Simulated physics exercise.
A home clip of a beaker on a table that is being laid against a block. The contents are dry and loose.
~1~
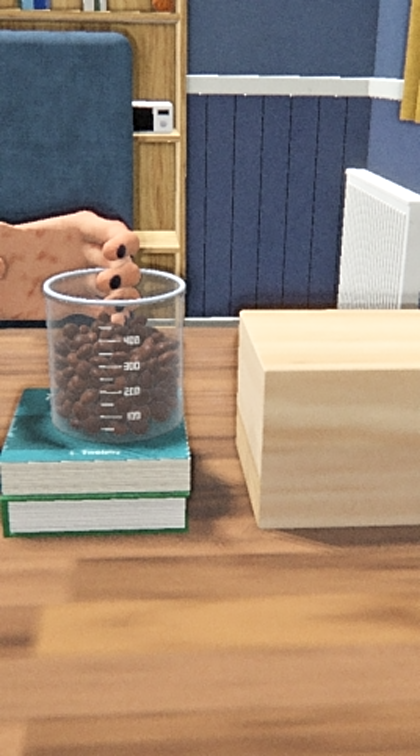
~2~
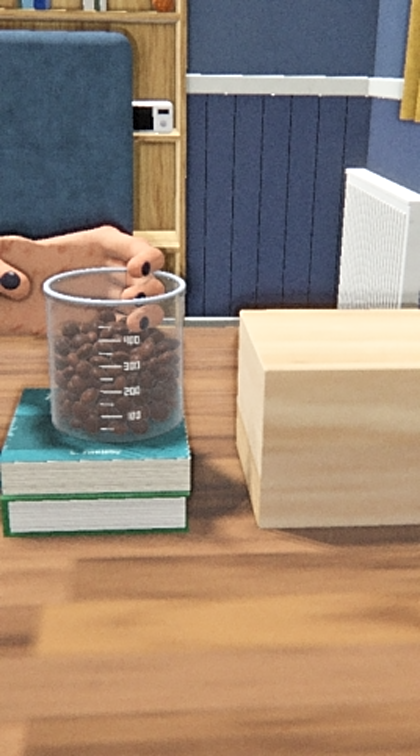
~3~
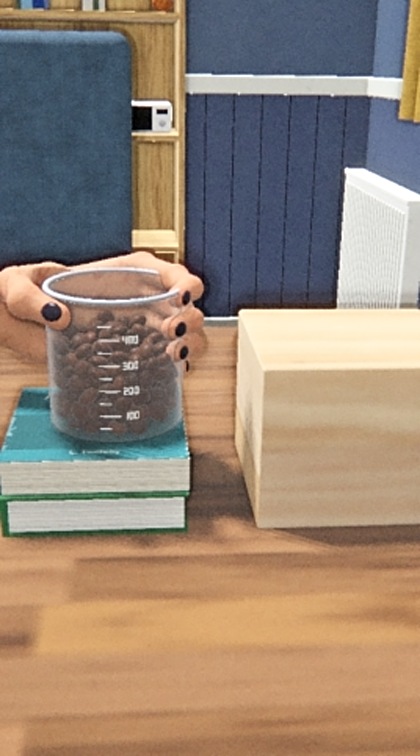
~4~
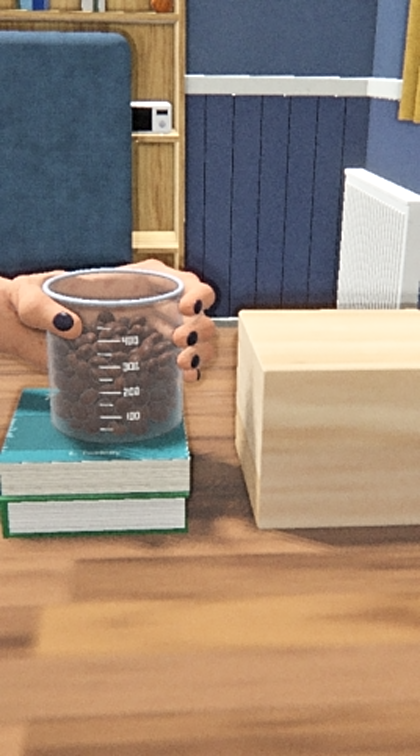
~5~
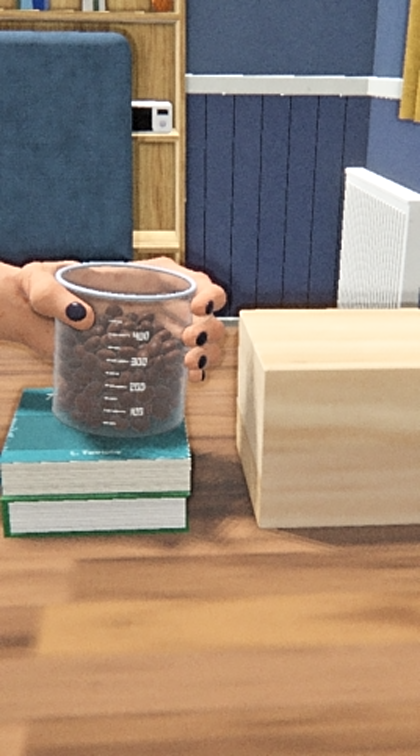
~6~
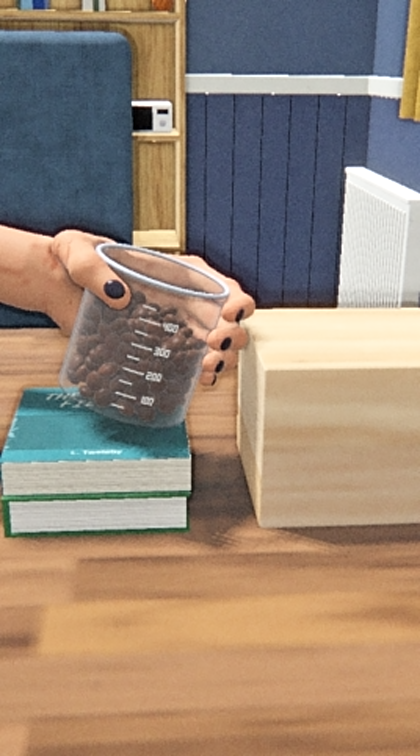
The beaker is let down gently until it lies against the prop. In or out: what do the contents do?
The load all remains inside.
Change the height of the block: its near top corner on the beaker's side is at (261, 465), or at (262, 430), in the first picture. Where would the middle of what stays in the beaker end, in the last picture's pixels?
Around (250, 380) in the first try, (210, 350) in the second.
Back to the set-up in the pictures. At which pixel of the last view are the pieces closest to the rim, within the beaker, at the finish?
Close to (190, 312).
Then, 0.12 s on from there, the beaker leans 27°; everything is still inside.
Then, 0.28 s on from there, the beaker leans 36°; everything is still inside.
Then, 0.45 s on from there, the beaker rests on the block at 37°; everything is still inside.
In the end, the beaker rests on the block at 37°; everything is still inside.
